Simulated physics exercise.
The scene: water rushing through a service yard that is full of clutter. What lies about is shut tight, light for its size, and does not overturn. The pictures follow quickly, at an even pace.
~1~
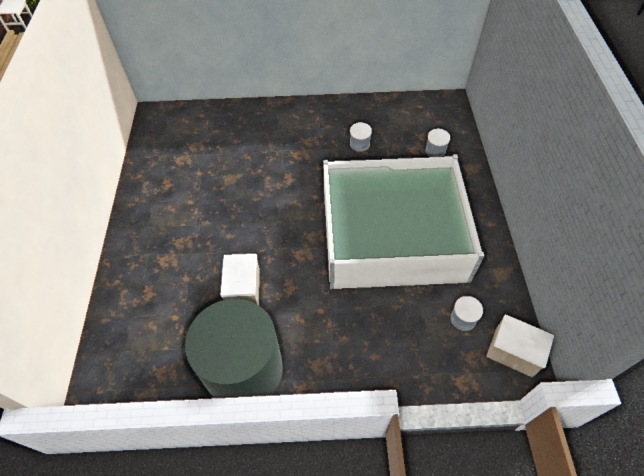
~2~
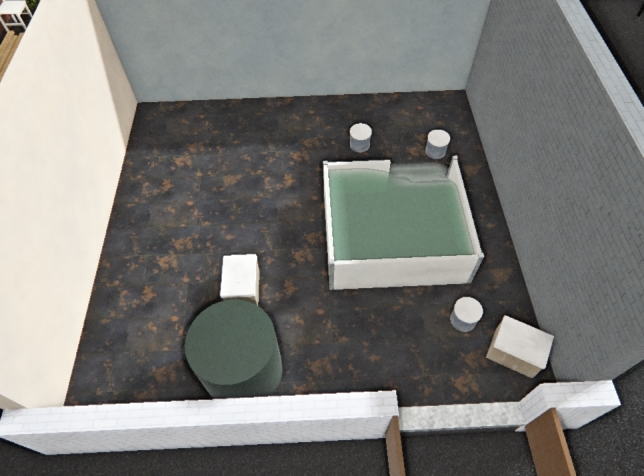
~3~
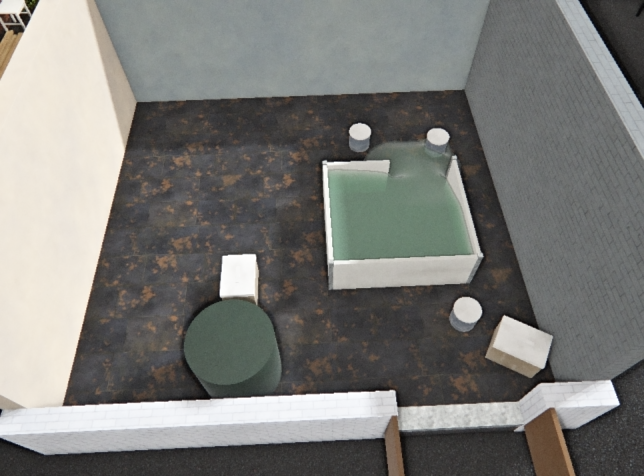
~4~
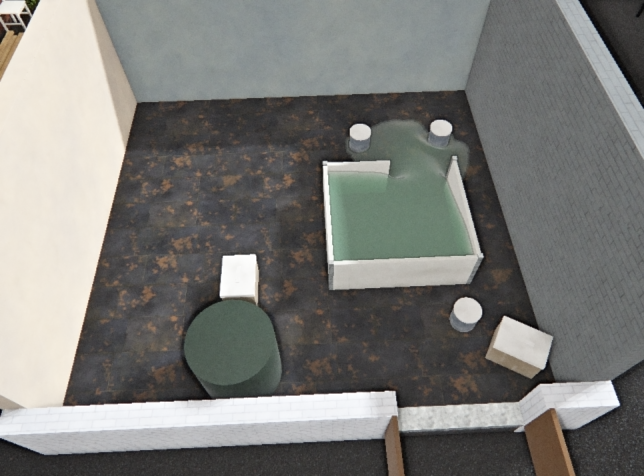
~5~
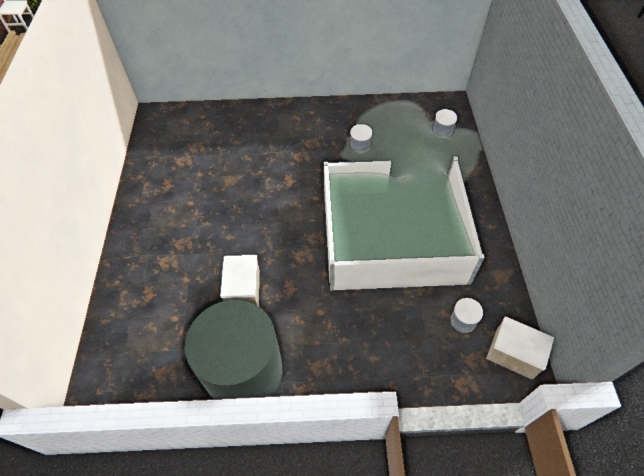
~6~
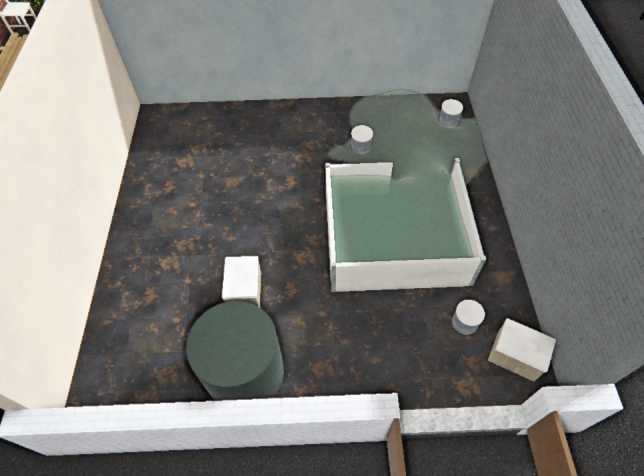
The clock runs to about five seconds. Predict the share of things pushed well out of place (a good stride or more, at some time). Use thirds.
Share: From one to two thirds.
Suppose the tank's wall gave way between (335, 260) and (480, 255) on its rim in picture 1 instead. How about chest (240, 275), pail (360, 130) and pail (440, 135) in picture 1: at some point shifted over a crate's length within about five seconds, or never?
One after the other: No, not that far, under that.
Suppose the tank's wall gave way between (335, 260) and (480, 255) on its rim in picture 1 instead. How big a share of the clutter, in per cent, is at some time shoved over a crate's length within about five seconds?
About 40 per cent.
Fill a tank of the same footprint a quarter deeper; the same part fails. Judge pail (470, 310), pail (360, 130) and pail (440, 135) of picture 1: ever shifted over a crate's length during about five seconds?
In that order: Not that far, moved that far, swept aside.
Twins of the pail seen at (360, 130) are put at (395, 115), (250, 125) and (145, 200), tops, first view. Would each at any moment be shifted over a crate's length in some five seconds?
In that order: Yes, that far or more, not that far.
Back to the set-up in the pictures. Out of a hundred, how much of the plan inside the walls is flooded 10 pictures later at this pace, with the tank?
Roughly 30 per cent.
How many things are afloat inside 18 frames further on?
I count 1.
A moment on, 1 of 5 are well off their spots; 1 afloat.
Next, 1 of 5 are well off their spots; 1 afloat.
Later, 2 of 5 are well off their spots; 1 afloat.
In the end, 2 of 5 are well off their spots, and 2 have been at some point; 1 afloat.
